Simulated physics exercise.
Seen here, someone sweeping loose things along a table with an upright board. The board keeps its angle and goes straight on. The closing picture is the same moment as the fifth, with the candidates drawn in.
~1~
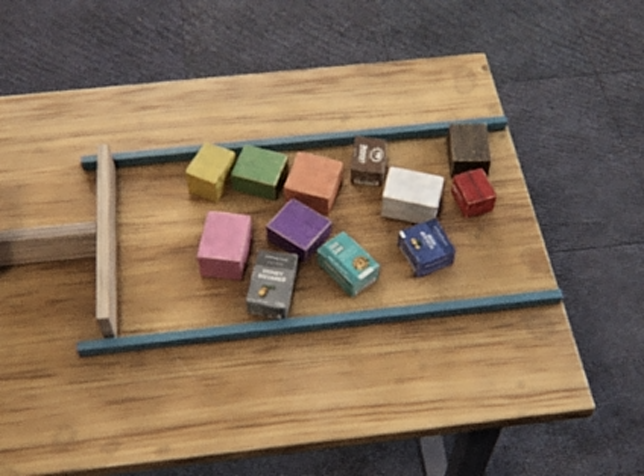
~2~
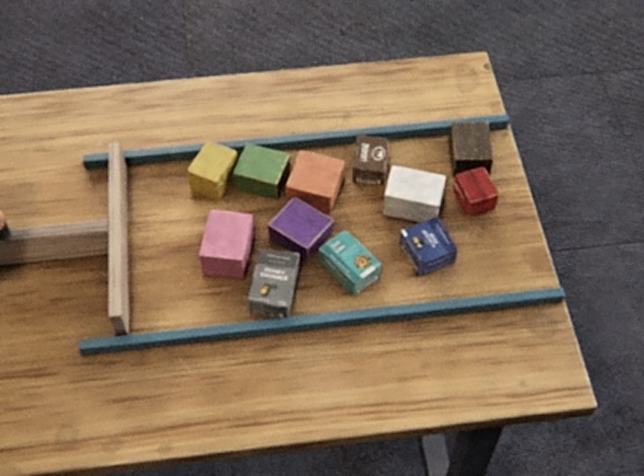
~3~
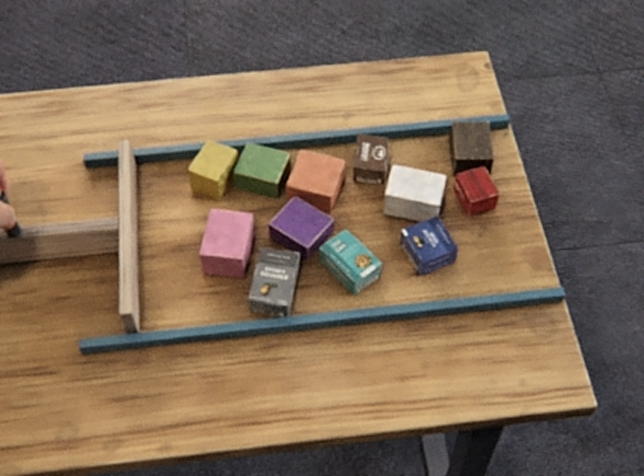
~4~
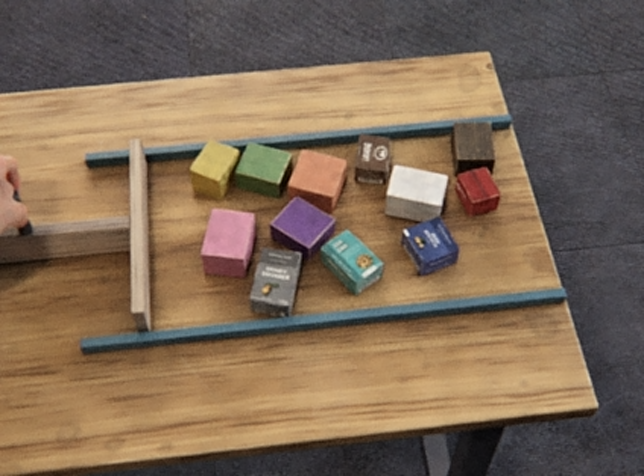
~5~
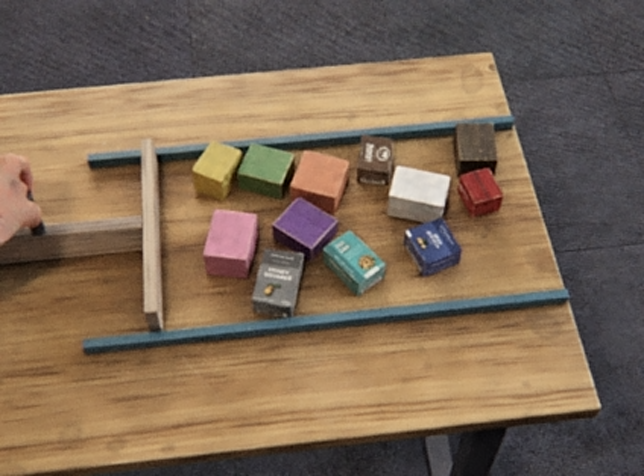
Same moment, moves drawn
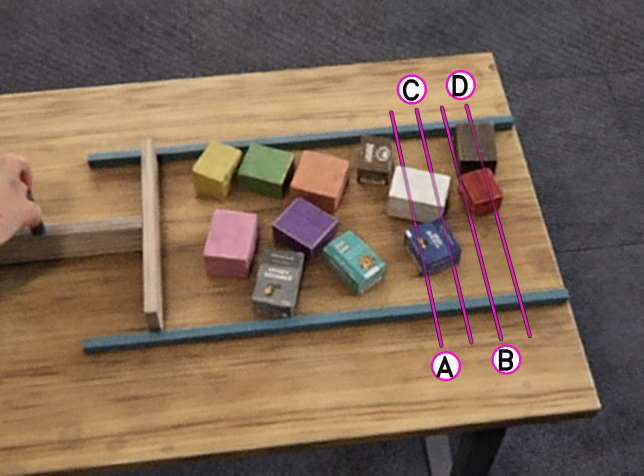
A wooden table on a dark grey carpeted floor is seen from above at an angle, with two blue strips running along it. Between the strips sit yellow, green, orange, pink, purple and white blocks, with brown, black and red ones and grey, turquoise and blue packets. From the left, a hand comes into view on the handle of an upright board, which slides rightward toward the unmoving blocks.
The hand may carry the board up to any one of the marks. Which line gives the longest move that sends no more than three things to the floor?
The farthest such stop is A.
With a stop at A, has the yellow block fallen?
No.
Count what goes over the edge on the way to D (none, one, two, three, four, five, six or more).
In all, six or more.
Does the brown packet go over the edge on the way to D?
By then, yes.
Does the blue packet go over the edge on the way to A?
By then, no.
On the marked copy, A at (414, 219); B at (469, 214); C at (442, 216); D at (495, 211).
Taking A. A third of the way, board (245, 211); yellow block (263, 159); brown packet (390, 158).
Two thirds of the way, board (342, 201); red box (519, 187); black block (487, 149).
When it is over, board (412, 194); black block over the edge; red box over the edge; three fallen.
As for the rest, B drops seven; C drops five; D drops nine.
